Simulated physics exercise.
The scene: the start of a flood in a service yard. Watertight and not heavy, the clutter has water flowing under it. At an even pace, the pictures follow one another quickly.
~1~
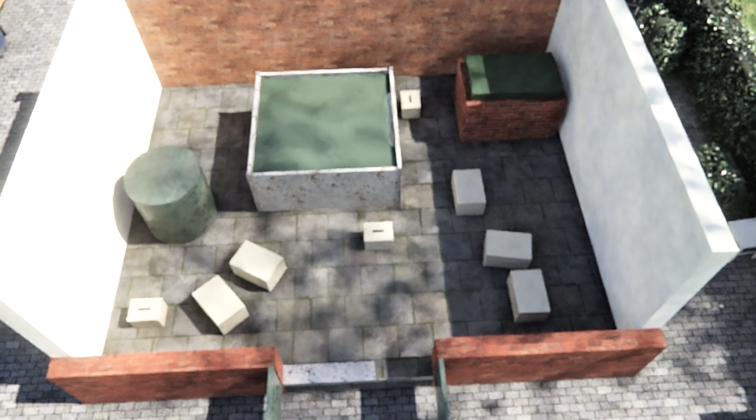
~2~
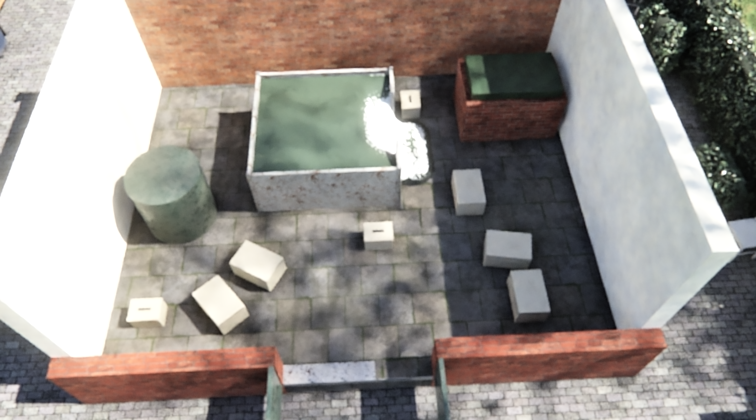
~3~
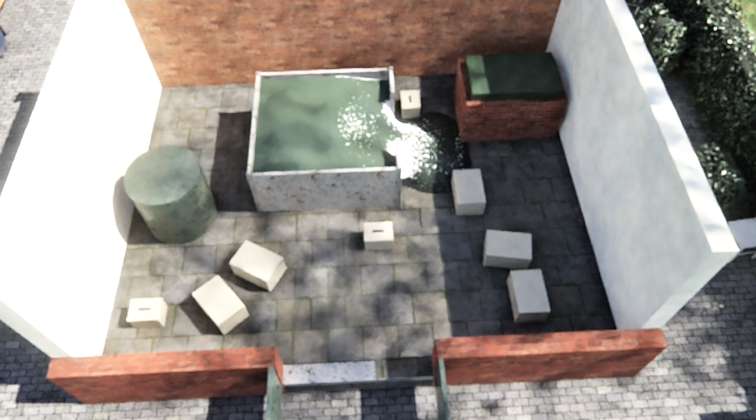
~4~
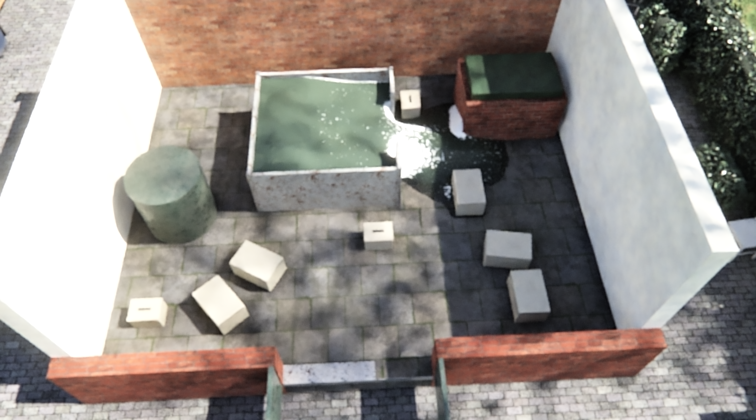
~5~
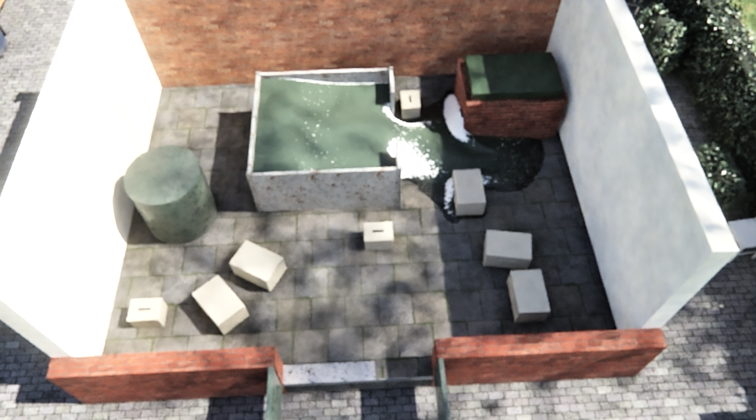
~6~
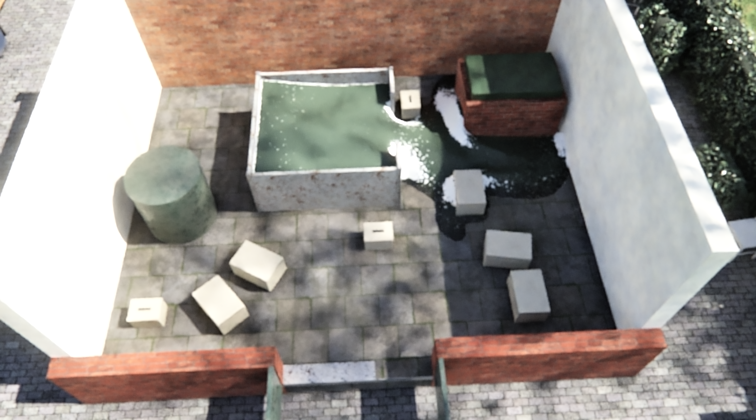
A square, pale-walled tank of green water stands near the back brick wall of a paved, walled yard, seen from high above by a still camera. A dark green cylinder sits at left, a brick planter with a green top at back right, and pale blocks lie scattered around. White, foaming water bursts through the tank's right side, then spreads dark across the paving, around the planter and nearest block, reaching the right wall, while the blocks stay put.
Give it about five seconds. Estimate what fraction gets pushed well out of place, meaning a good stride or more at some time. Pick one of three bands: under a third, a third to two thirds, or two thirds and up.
A third to two thirds.
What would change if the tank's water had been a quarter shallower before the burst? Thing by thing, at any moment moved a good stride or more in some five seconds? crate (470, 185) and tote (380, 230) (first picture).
Order as asked - carried at least that far, never got there.
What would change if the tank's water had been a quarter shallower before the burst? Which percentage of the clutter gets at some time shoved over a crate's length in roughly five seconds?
Share displaced: Approx. 20 percent.
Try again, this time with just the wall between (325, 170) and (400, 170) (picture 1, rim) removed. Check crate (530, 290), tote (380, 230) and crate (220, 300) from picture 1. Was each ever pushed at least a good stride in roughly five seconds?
First covers that distance, second covers that distance, third stays short of it.
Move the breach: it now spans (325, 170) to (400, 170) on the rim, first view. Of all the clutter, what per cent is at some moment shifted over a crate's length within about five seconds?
About 20 %.
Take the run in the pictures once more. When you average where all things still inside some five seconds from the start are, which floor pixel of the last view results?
I'd say roughly (328, 263).
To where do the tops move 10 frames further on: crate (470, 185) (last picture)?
Estimated position: Roughly (544, 235).
A moment on, 0 of 8 are well off their spots; 0 afloat.
Next, 1 of 8 are well off their spots; 0 afloat.
Later, 2 of 8 are well off their spots; 1 afloat.
In the end, 3 of 8 are well off their spots, and 3 have been at some point; 0 afloat.
